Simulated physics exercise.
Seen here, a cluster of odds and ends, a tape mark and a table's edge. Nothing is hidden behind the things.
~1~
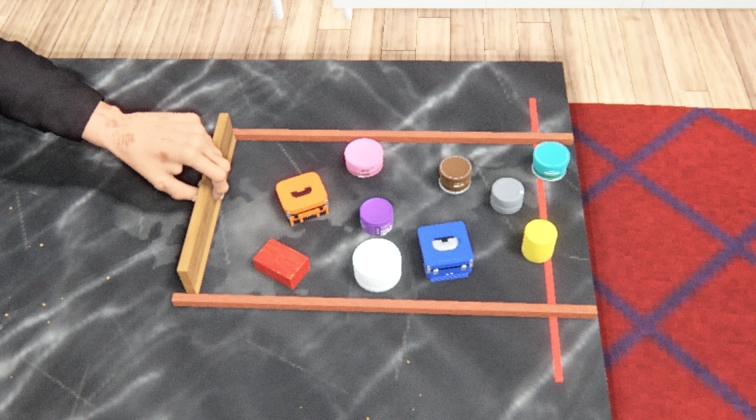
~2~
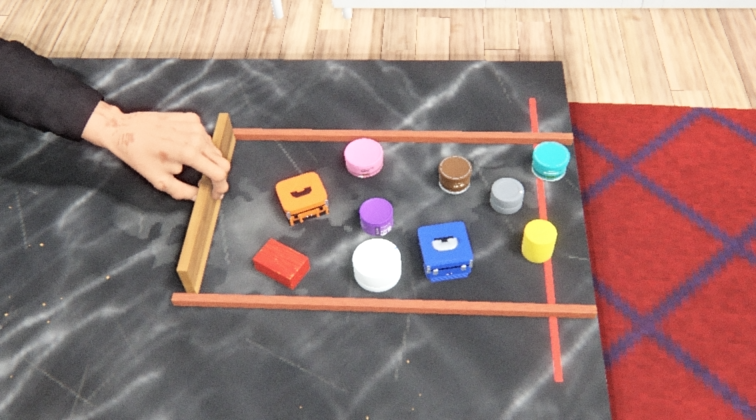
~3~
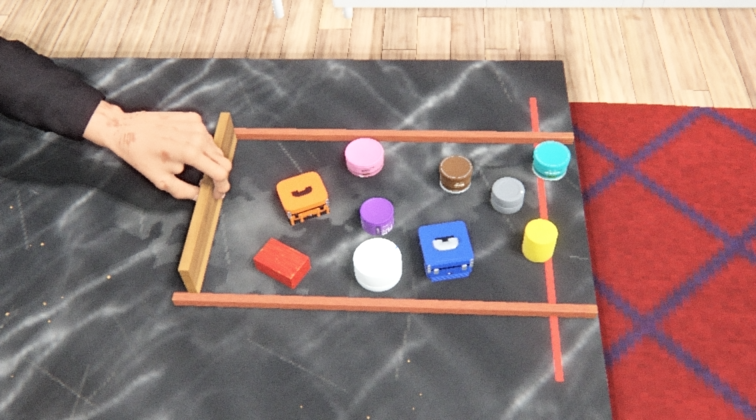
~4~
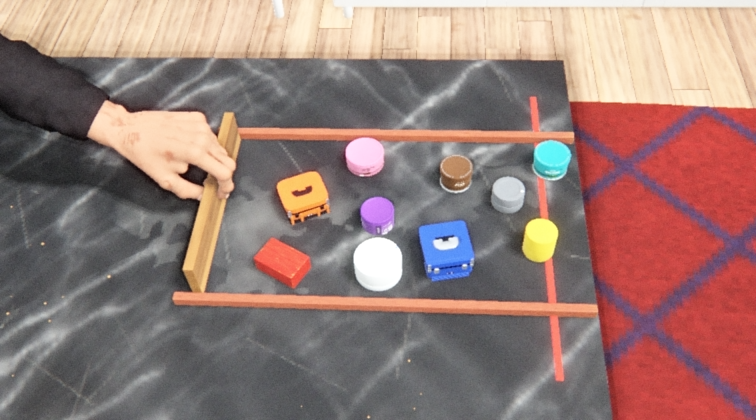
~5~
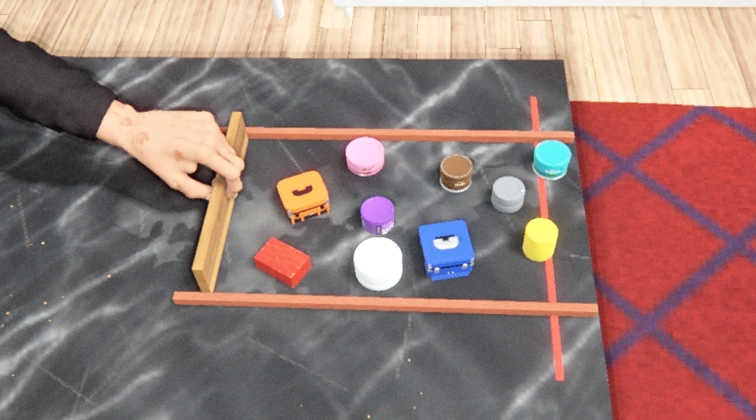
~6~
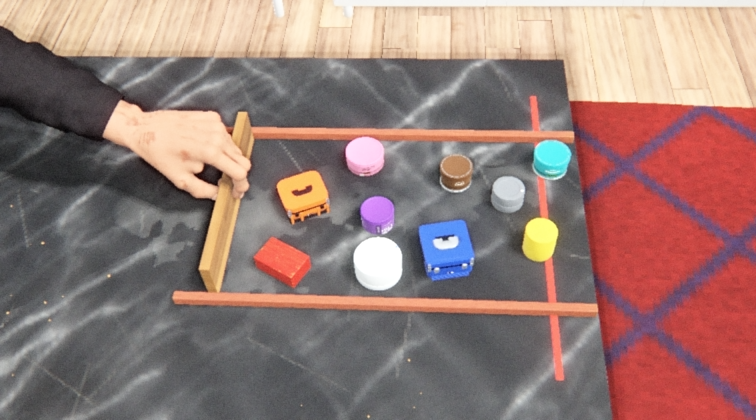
On a dark marbled table, a hand slides a wooden board slightly right toward scattered small containers.
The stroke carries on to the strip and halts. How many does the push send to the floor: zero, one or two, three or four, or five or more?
As it turns out, the number that fall off is five or more.
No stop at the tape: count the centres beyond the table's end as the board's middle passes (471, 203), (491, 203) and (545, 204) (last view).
It would be 0, 1 and 5.
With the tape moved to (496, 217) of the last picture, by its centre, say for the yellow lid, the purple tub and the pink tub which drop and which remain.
The yellow lid tumbles off; the purple tub stays on; the pink tub is kept.
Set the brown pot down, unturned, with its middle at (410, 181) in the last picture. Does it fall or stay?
From there it stays on.
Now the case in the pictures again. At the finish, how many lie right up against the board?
5 of them.
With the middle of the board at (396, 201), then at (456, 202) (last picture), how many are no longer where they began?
6 and 9.
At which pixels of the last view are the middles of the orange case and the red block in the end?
Near (568, 209) and (573, 250).
A little later, none off yet; turquoise pot at rest near (551, 161); yellow lid at rest near (540, 240); grey lid at rest near (508, 194).
Next, none off yet; turquoise pot at rest near (551, 161); yellow lid at rest near (543, 240); grey lid at rest near (508, 194).
Later still, none off yet; turquoise pot at rest near (552, 160); yellow lid shifted well along near (597, 256); grey lid shifted about its own width near (535, 180).
When it is over, the number that fall off is five or more; down, purple tub, blue case, grey lid, yellow lid and turquoise pot.
